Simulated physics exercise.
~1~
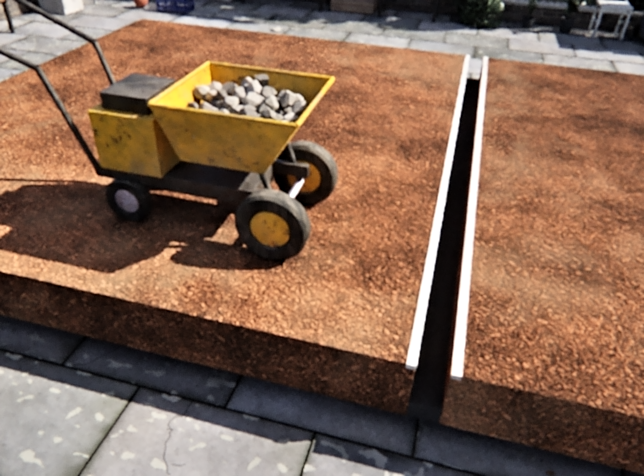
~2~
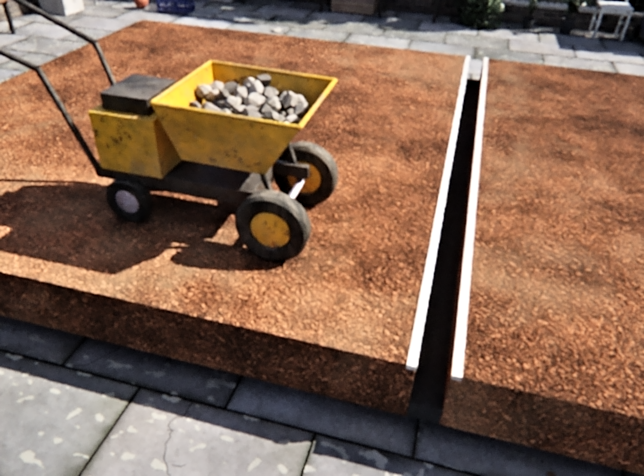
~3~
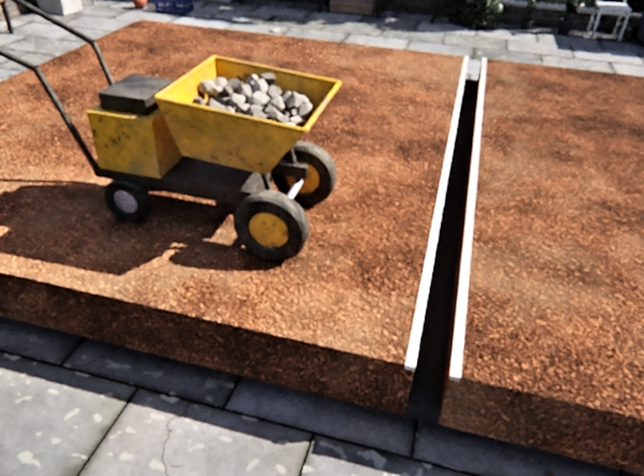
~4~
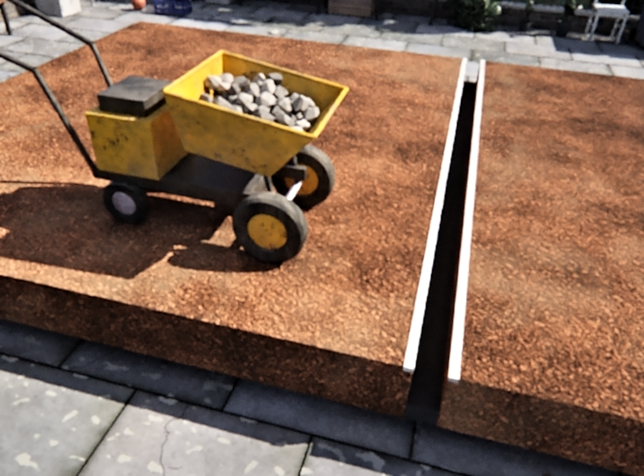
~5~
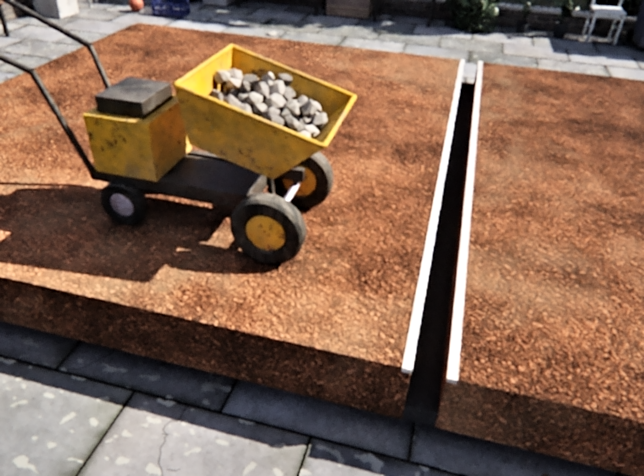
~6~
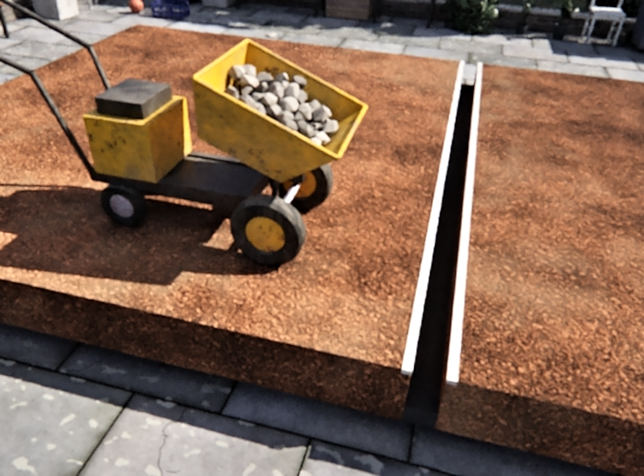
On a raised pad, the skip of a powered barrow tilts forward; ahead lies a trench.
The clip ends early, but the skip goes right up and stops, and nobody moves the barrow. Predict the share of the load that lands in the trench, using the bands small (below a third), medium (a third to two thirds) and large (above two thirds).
Medium.
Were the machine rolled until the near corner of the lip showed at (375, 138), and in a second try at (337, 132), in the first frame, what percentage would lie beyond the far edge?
70 % then 20 %.
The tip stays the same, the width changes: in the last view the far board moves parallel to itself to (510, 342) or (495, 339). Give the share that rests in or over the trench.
First case 50 %, second case 50 %.
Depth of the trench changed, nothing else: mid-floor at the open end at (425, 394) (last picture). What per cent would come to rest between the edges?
Roughly 30 in a hundred.
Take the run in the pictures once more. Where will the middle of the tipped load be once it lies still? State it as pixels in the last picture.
Resting centre, last picture - approx. (437, 255).
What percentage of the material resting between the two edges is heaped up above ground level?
About 5 %.
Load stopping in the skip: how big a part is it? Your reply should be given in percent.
I'd put it at about 10 per cent.
Soon, skip tipped steeply; all in the skip.
A while on, skip tipped right over; most in the skip; about a quarter short of the trench; a small part in or heaped over the trench; a stray few beyond it; a stray few falling.
Towards the end, skip tipped right over; about a quarter in the skip; about a third short of the trench; about a third in or heaped over the trench; a small part beyond it.
Finally, skip tipped right over; a small part in the skip; about a third short of the trench; about half in or heaped over the trench; a small part beyond it.
